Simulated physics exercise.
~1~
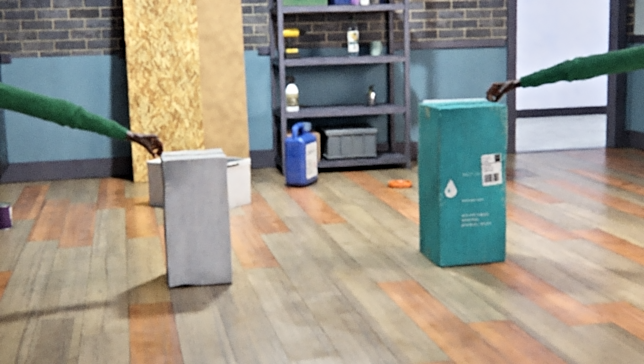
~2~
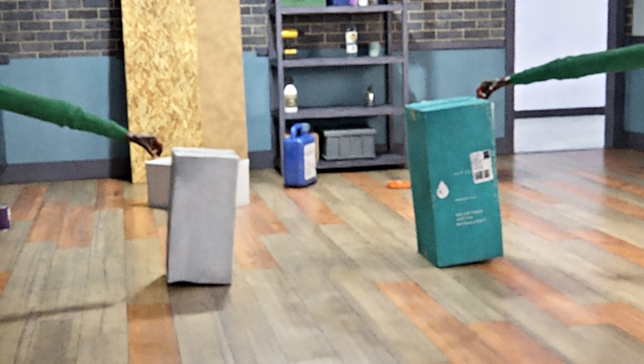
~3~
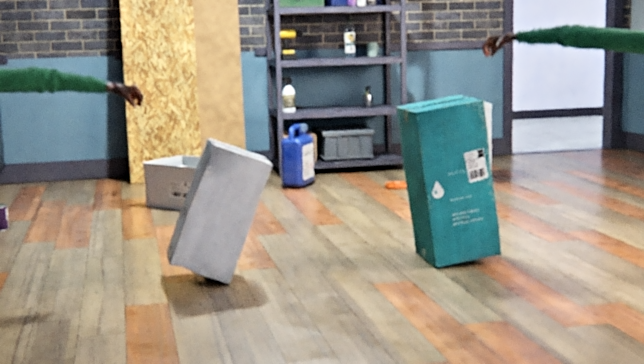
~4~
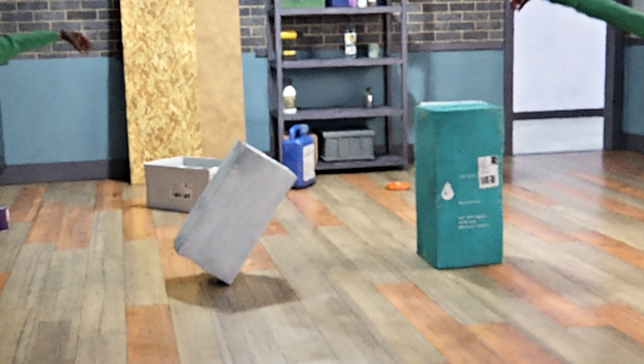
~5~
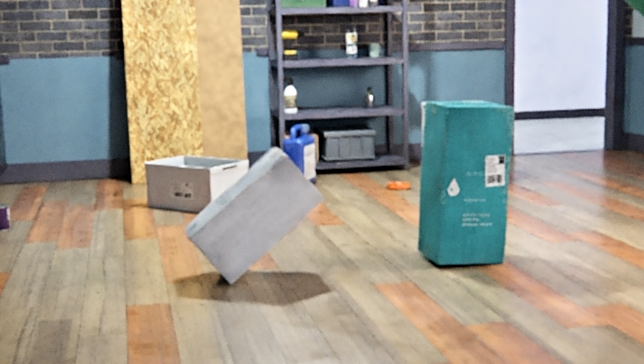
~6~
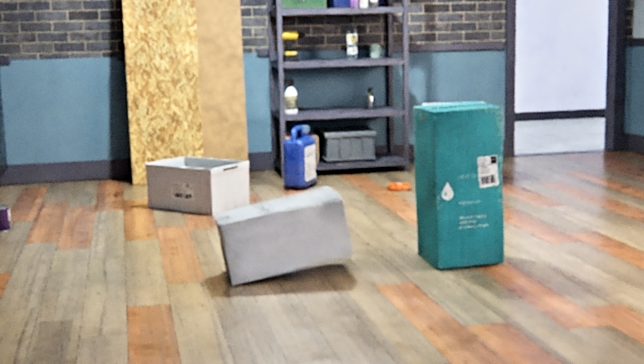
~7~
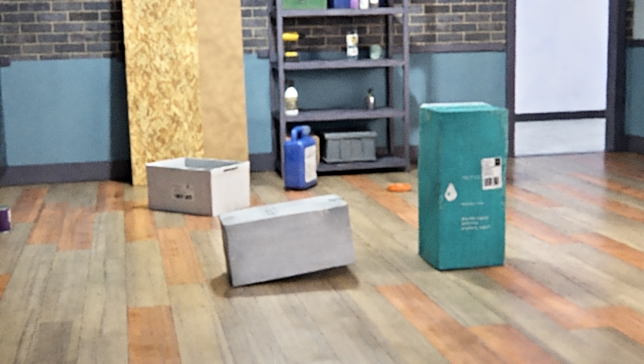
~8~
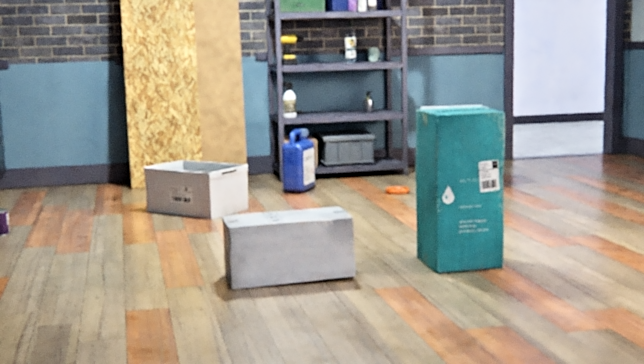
Workshop with wooden floor, two hands shoving tall boxes, the white one toppling right onto its side, the turquoise rocking back upright.
